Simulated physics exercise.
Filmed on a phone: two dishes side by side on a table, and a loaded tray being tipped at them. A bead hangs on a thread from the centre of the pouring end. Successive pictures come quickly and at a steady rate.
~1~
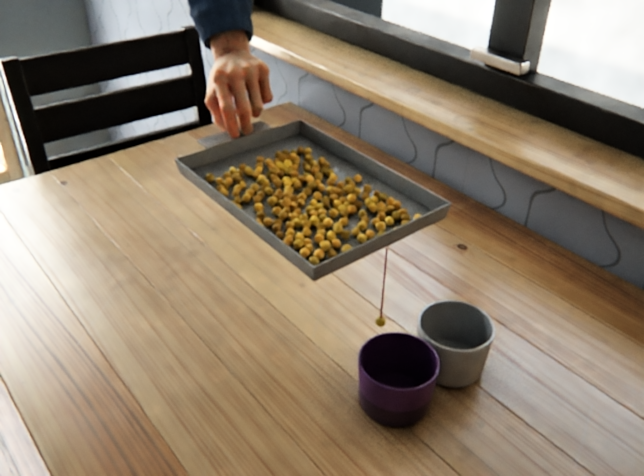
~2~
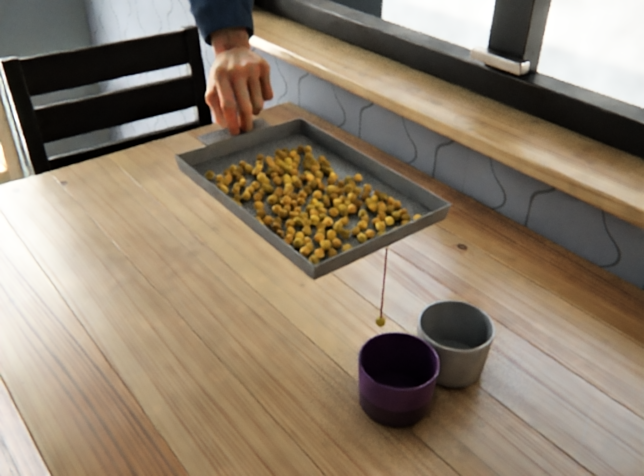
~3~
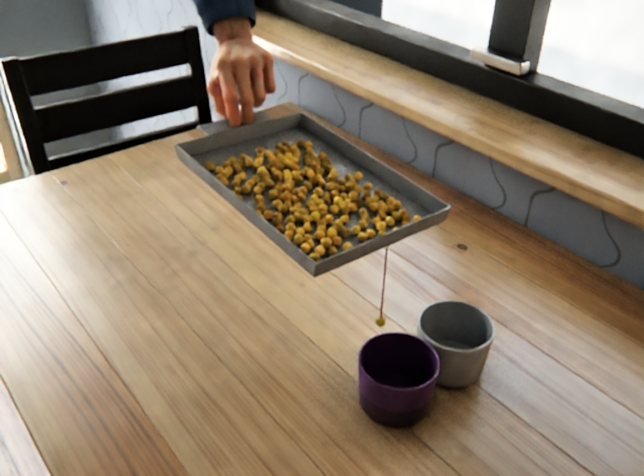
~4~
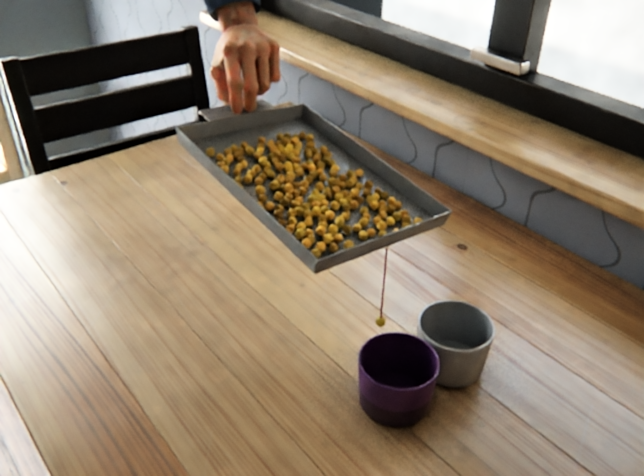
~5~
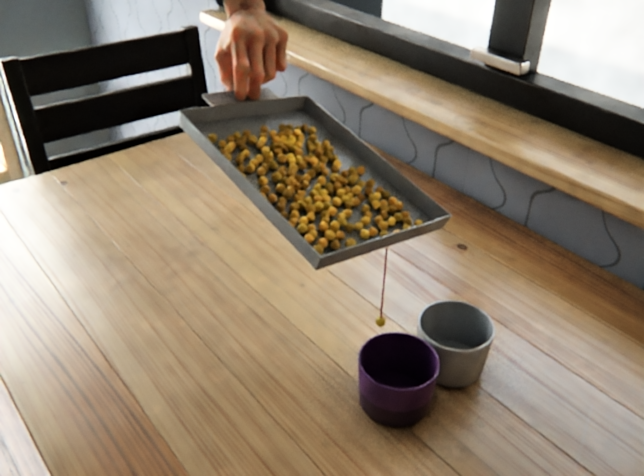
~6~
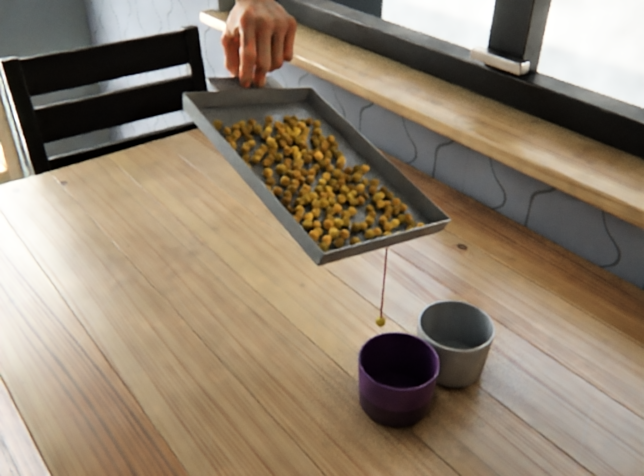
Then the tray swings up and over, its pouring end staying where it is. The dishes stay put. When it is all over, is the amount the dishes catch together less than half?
It looks like most goes past the dishes, when all's done.
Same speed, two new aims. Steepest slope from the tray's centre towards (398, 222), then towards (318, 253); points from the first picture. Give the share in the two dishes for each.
Well, 70 percent for one and then 10 percent for the other.
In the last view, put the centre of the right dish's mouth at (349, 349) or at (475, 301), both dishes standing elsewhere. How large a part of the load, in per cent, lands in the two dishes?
You'd get 0 in a hundred first and 40 in a hundred after that.
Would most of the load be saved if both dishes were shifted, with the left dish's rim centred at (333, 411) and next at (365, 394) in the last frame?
For the two tries in order: Not as much as half, not as much as half.
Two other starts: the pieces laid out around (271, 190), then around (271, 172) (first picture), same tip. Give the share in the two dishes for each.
About 30 % and 30 %.
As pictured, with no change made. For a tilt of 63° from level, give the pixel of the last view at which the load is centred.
The middle of the load sits near (398, 191).
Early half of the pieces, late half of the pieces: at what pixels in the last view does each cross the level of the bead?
The early half goes through (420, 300), the late half through (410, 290).
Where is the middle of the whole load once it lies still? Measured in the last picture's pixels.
Roughly pixel (427, 340).
Soon after the last picture, tray tipped steeply; nearly all on the tray; a stray few in the right dish; a stray few in the air.
A little later, tray tipped past a quarter turn; most on the tray; a small part in the right dish; a small part outside both; a small part in the air.
Later still, tray tipped past a quarter turn; a stray few in the left dish; about a quarter in the right dish; about two thirds outside both.
At rest, tray tipped past a quarter turn; a stray few in the left dish; about a quarter in the right dish; about two thirds outside both.
